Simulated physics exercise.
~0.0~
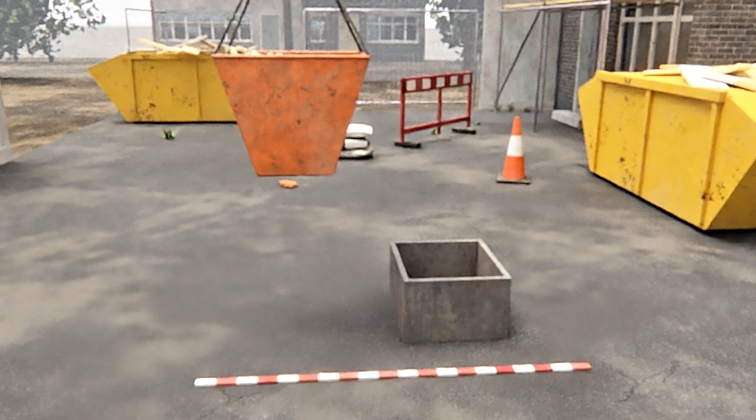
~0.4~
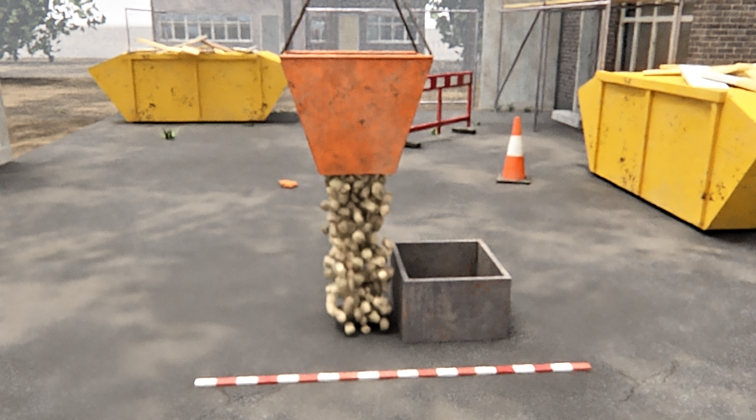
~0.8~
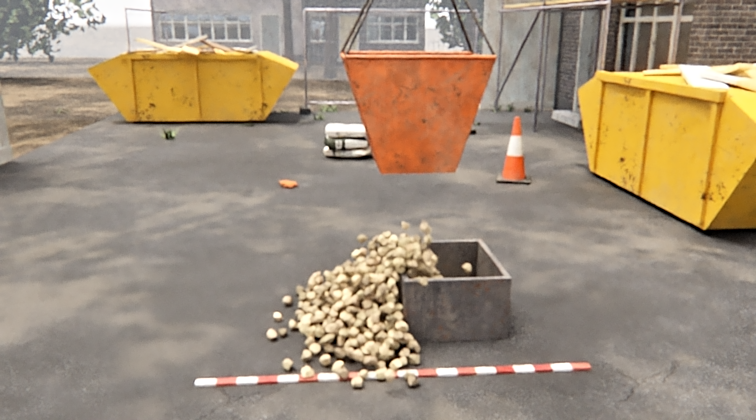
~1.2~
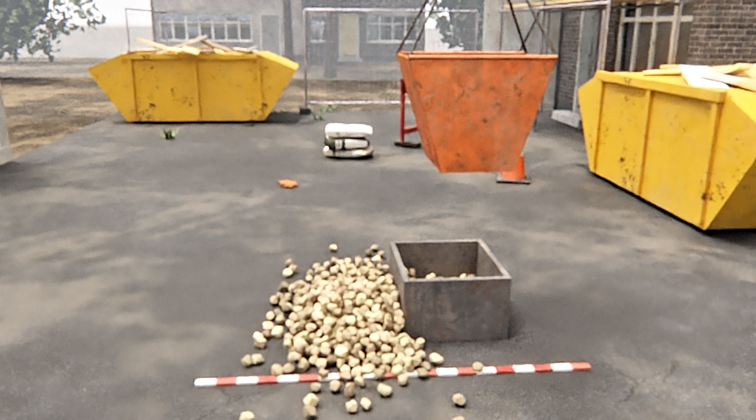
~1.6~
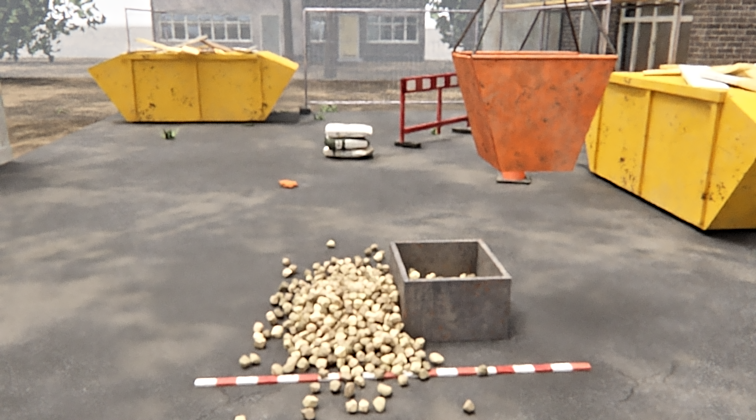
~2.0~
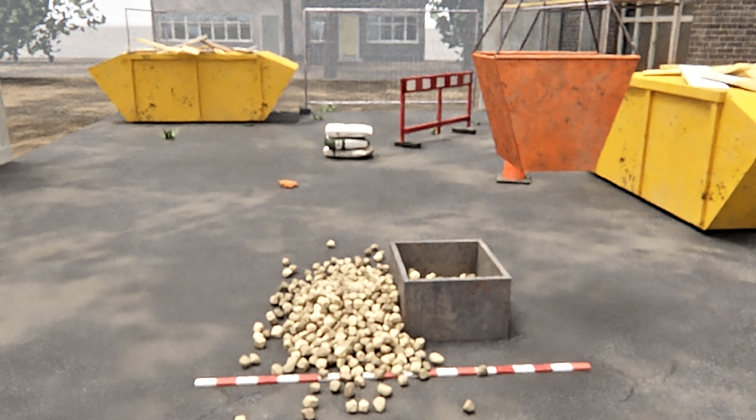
Orange skip swinging rightwards on a crane drops pale stones, most piling left of a grey bin and some landing inside.
